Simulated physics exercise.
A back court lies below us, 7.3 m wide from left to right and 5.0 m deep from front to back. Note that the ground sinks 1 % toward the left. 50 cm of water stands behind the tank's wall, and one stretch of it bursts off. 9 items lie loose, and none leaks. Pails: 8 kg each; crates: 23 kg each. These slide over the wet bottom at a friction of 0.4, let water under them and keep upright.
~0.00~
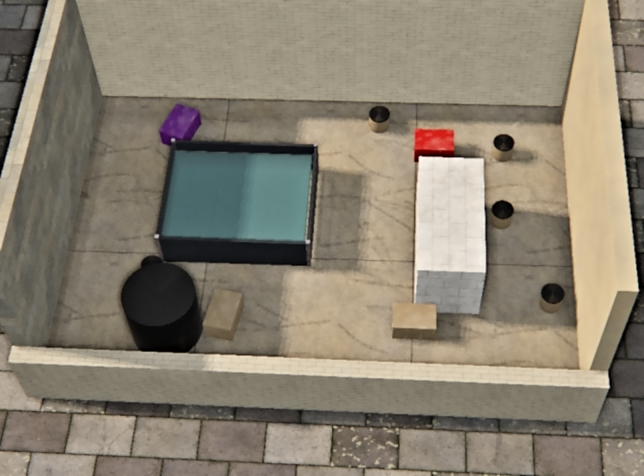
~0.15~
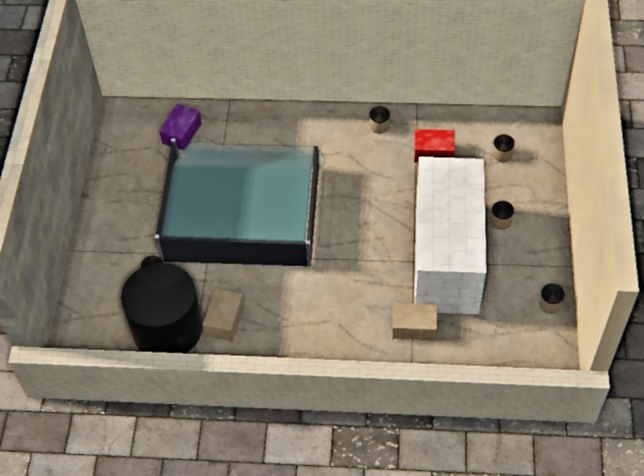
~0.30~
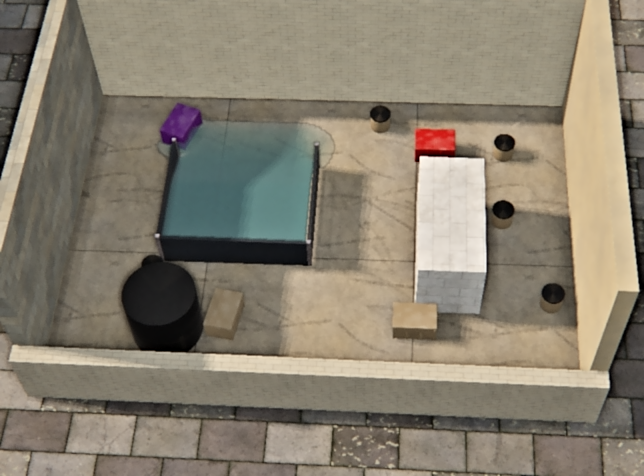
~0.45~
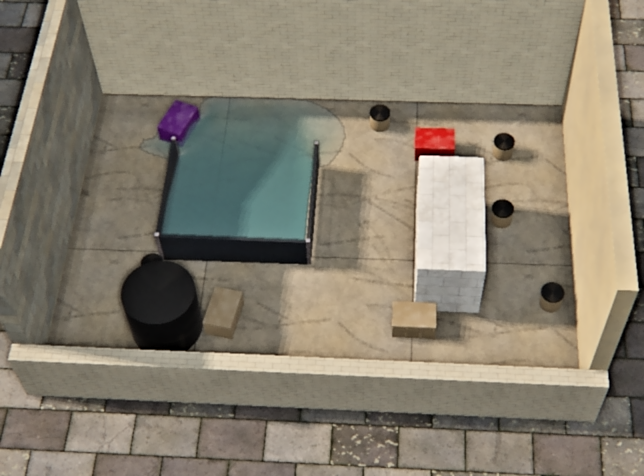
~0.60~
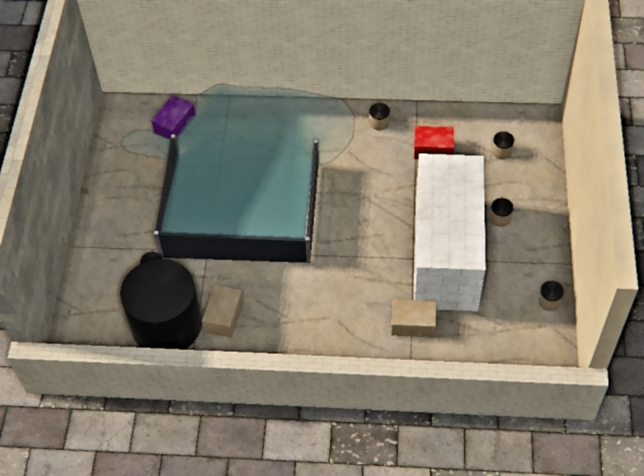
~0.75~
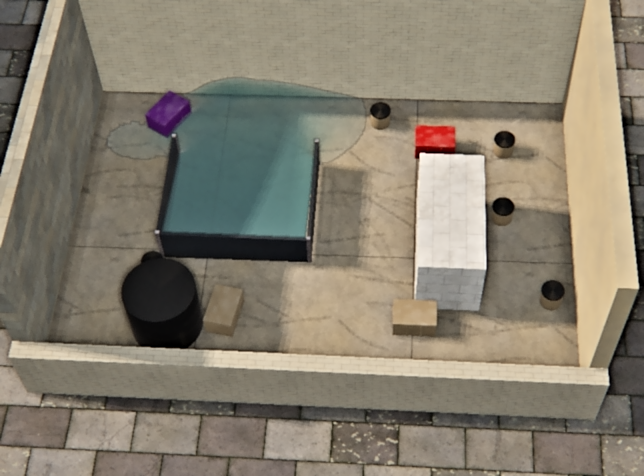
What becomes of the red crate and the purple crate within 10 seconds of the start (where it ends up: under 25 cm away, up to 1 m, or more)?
As I see it, the red crate edges off its spot; the purple crate leaves its spot far behind.
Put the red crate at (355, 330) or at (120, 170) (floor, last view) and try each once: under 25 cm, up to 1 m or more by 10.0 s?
Run 1: It remains nearly still. Run 2: It is pushed far off.
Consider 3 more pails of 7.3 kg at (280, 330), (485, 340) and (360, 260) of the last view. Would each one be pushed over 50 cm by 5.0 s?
Note, same order as listed: Inside the limit, inside the limit, inside the limit.
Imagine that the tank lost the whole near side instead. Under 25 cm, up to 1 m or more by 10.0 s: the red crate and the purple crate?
Well, the red crate basically stays there and the purple crate basically stays there.
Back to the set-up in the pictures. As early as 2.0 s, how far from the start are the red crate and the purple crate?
Close to 0 and 120 centimetres by then.
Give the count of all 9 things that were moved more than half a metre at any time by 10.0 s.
5 of them.
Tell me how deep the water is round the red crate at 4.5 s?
The depth there is around 5 cm.
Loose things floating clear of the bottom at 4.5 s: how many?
By my count, 0.
After 2.0 s the red crate is near (436, 136), 0.0 m from its start, aground; the purple crate is near (104, 115), 1.2 m from its start, aground; 0 afloat.
After 4.5 s the red crate is near (469, 158), 0.6 m from its start, aground; the purple crate is near (107, 298), 3.4 m from its start, aground; 0 afloat.
After 7.0 s the red crate is near (469, 158), 0.6 m from its start, aground; the purple crate is near (71, 329), 4.0 m from its start, afloat; 1 afloat.
After 10.0 s the red crate is near (469, 158), 0.6 m from its start, aground; the purple crate is near (75, 327), 3.9 m from its start, aground; 0 afloat.
